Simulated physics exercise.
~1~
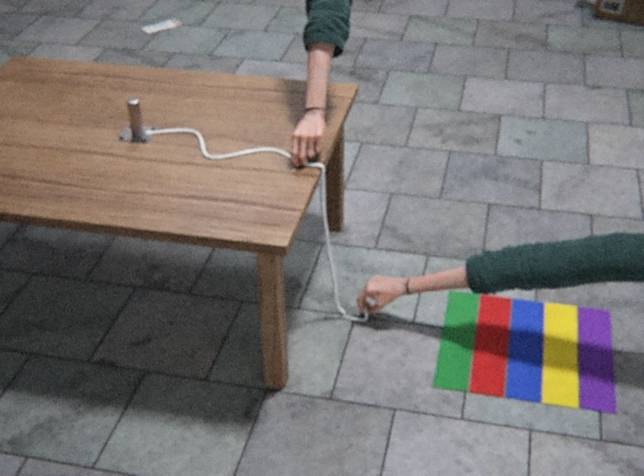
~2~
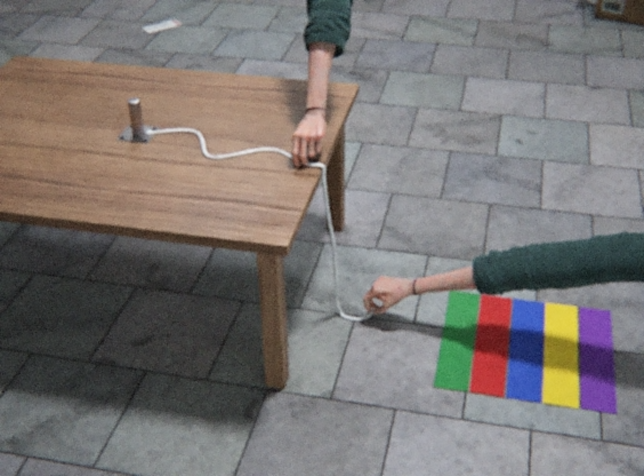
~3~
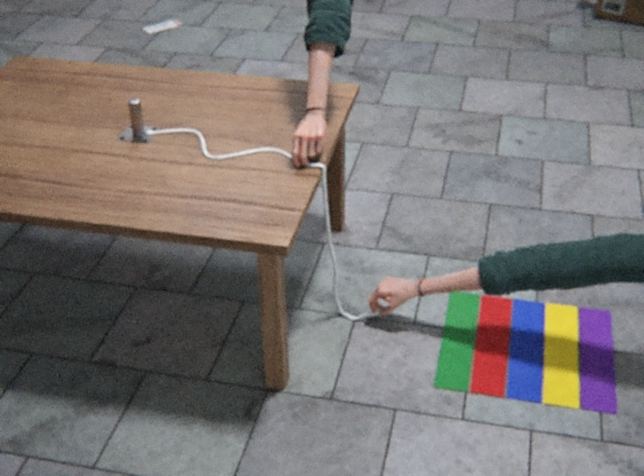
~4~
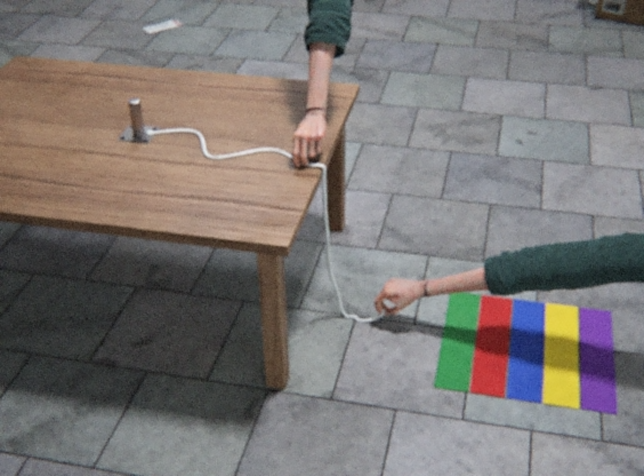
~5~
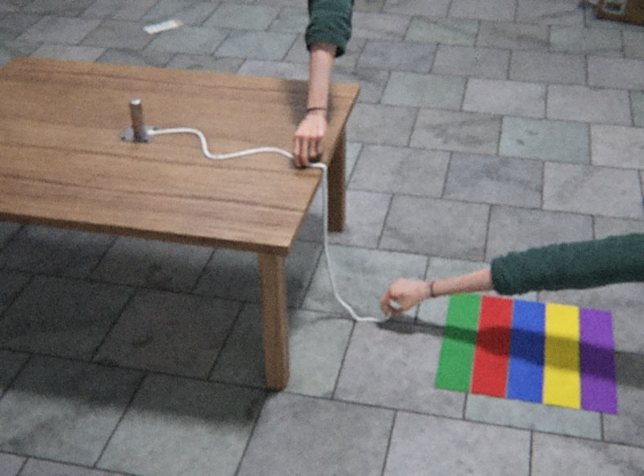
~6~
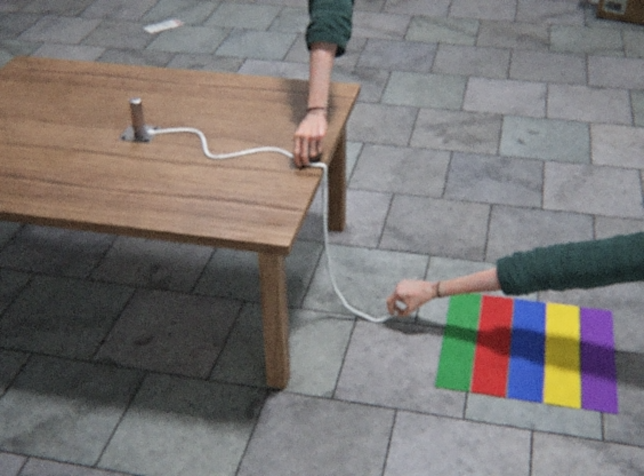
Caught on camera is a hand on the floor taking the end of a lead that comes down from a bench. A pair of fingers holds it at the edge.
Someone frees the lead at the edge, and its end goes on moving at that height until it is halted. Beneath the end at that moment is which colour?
Beneath it is blue.
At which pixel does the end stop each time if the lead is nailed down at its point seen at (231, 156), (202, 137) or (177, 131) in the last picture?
Going through the tries, I'd expect close to (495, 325), (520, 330) and lastly (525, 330).
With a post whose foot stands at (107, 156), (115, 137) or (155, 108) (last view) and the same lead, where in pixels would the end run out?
You'd find it around (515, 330), then (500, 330), and finally (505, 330).
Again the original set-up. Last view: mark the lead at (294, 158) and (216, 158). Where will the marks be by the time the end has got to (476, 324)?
Around (325, 173) and around (249, 151).
Early on, end near (476, 324); over green.
Midway, end near (511, 329); over red.
At the end of the slack, end near (531, 332); over blue. The end stops over the blue strip.
